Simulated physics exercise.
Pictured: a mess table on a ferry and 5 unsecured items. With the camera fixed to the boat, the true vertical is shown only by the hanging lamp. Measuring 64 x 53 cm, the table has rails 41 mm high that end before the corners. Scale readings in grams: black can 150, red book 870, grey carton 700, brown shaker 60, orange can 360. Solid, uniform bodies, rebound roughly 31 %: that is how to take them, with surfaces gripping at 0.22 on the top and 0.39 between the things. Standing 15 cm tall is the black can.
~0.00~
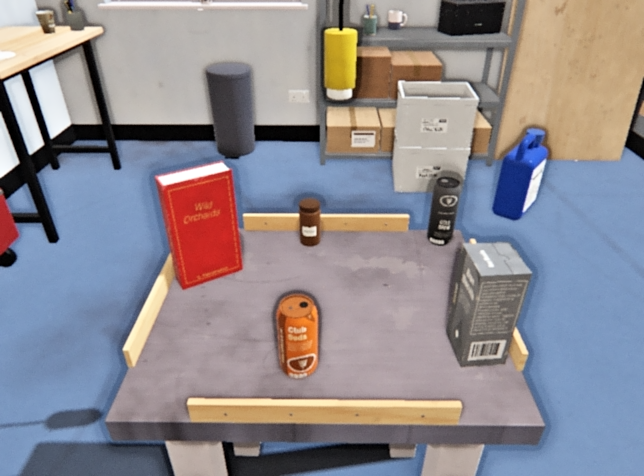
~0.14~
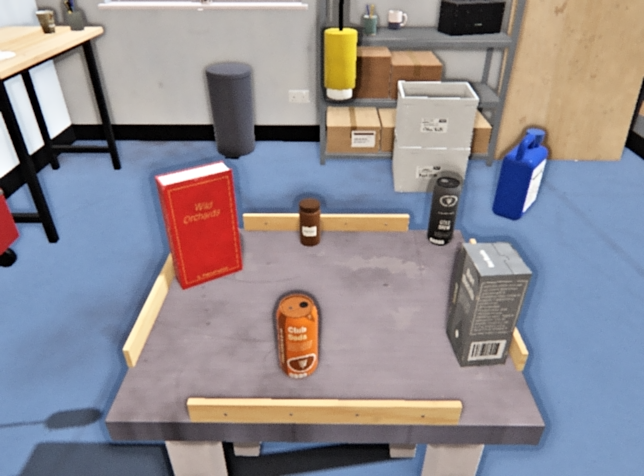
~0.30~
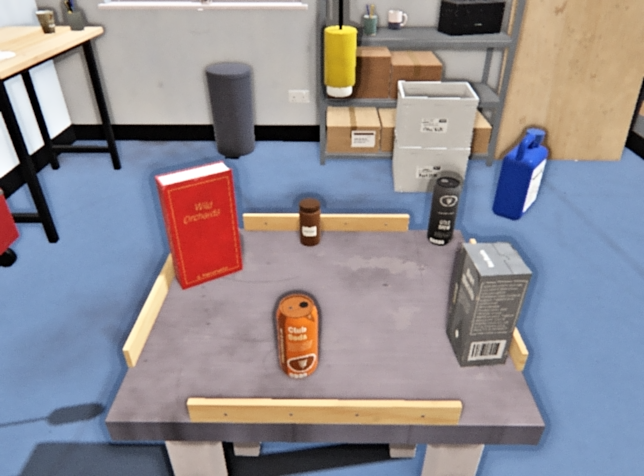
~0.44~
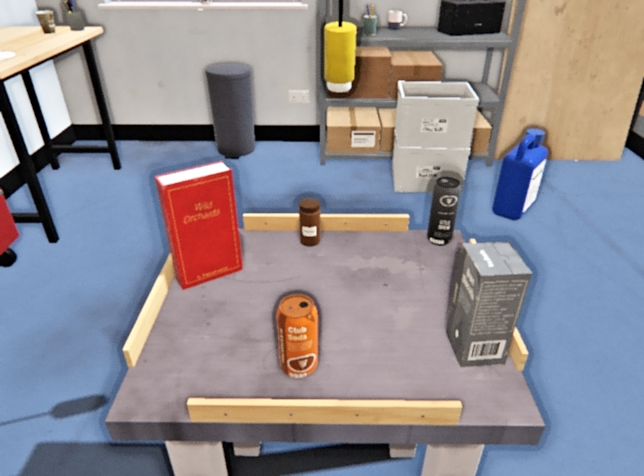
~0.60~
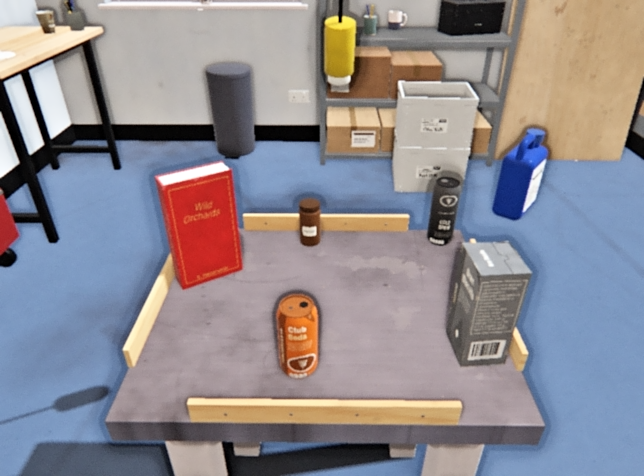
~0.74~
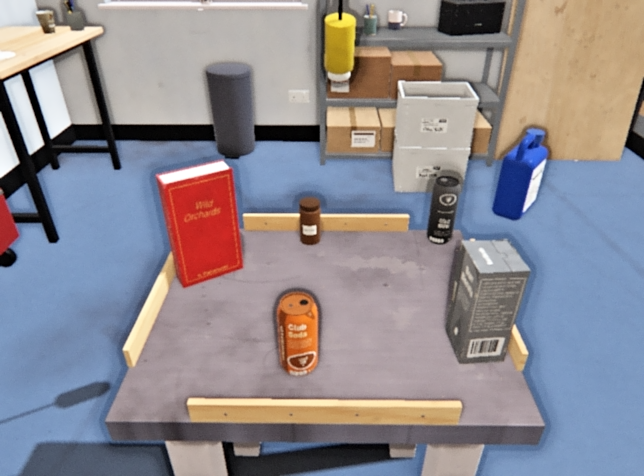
Yellow hanging lamp drifting slightly upward behind a grey railed table, while the red book, cans, shaker and grey carton stay put.
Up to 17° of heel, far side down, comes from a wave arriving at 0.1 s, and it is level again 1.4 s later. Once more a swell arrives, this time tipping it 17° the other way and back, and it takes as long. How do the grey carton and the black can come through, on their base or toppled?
My prediction: The grey carton stays on its base; the black can overbalances.
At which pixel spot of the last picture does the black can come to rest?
About (400, 368).
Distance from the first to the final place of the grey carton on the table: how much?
0 cm.
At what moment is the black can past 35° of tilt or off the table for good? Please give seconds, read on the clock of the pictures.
Time: Approximately 1.0 s.
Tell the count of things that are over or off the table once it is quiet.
Total: 1.
By 1.04 s, floor tilted 13°, far side down; black can now off the table; grey carton 6 cm from its spot near (474, 281); red book 6 cm from its spot.
By 1.34 s, floor tilted 2°, far side down; grey carton 12 cm from its spot near (467, 264); red book 11 cm from its spot; orange can 11 cm from its spot.
By 2.14 s, floor tilted 17°, near side down; grey carton 11 cm from its spot near (468, 266); red book 11 cm from its spot; orange can 10 cm from its spot.
By 2.44 s, floor tilted 13°, near side down; grey carton 5 cm from its spot near (476, 285); red book 5 cm from its spot; orange can 5 cm from its spot.
When it is over (3.4 s), off the table and tipped over, black can; not toppled but over 5 cm from the start, brown shaker; the other 3 within 5 cm of the start. End places, in pixels of the last picture, grey carton near (484, 305), black can near (400, 368).
